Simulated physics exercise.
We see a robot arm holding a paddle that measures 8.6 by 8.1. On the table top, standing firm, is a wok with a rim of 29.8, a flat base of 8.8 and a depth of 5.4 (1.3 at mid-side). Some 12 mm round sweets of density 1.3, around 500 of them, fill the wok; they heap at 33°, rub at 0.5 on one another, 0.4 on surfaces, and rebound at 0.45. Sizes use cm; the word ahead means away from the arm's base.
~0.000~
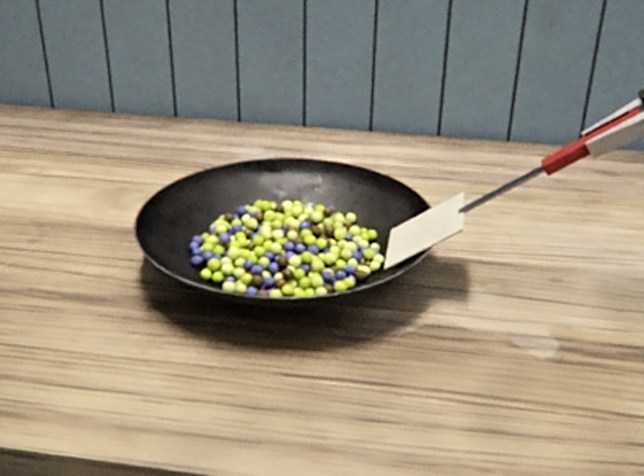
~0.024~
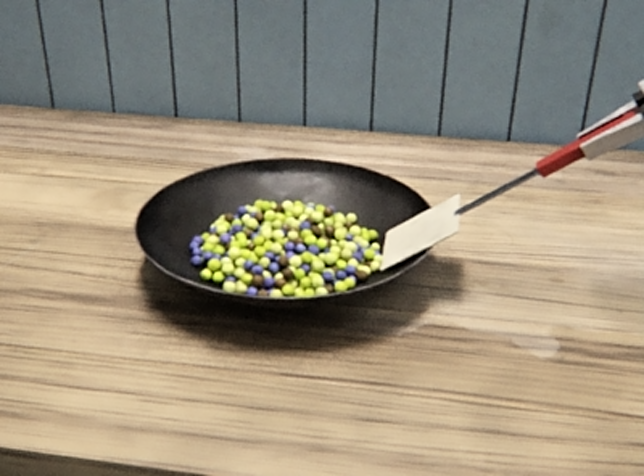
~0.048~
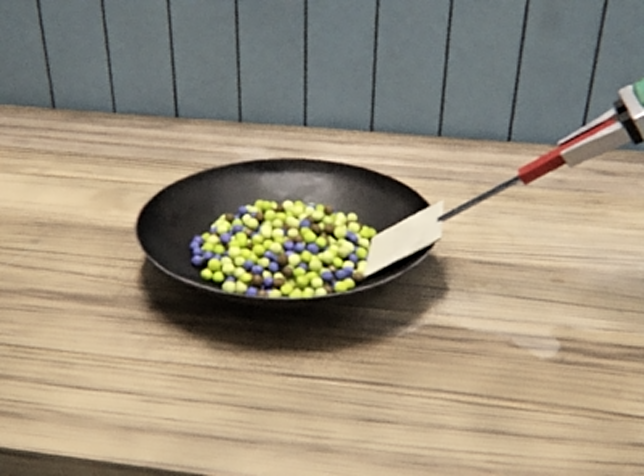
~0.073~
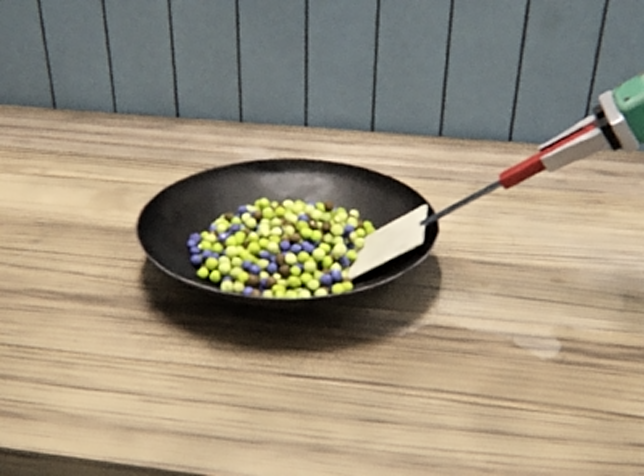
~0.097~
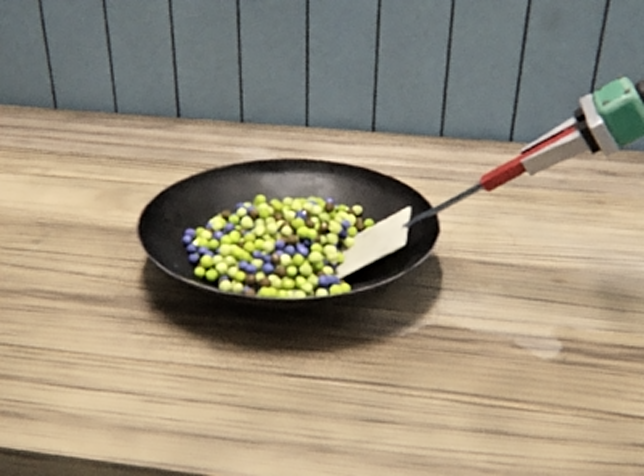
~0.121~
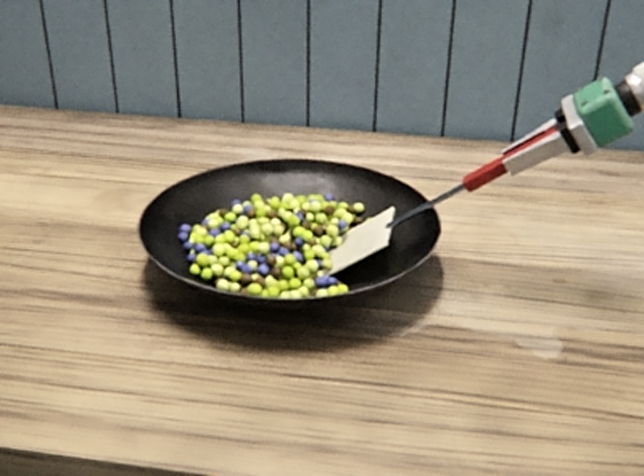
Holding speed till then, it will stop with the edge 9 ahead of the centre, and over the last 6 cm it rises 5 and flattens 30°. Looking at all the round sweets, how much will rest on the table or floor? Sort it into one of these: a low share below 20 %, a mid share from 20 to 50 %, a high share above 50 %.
A low share, below 20 %.
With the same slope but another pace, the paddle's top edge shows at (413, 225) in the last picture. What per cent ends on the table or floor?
I'd say around 5 per cent.
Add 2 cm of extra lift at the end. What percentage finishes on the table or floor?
You'd expect near 5 percent of it there.
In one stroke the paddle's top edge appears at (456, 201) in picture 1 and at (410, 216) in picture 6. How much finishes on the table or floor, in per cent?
Around 5 per cent finishes on the table or floor.
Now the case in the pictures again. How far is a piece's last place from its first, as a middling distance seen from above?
Level distance of roughly 4 cm.
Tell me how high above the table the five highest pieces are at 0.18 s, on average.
About 6 centimetres.
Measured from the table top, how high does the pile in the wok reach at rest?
Near 6.0 centimetres high.
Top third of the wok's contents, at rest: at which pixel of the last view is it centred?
(206, 229).
By 0.18 s, sloping 36°, highest piece 6 above the table; 495 in the wok.
By 0.24 s, sloping 24°, highest piece 7 above the table; 493 in the wok, 2 on the blade or in flight.
By 0.47 s, sloping 6°, highest piece 7 above the table; 430 in the wok, 40 on the table or floor, 25 on the blade or in flight.
By 1.52 s, sloping 6°, highest piece 6 above the table; 429 in the wok, 66 on the table or floor.
Final count, 429 in the wok, 66 on the table or floor. That is 13 % on the table or floor.
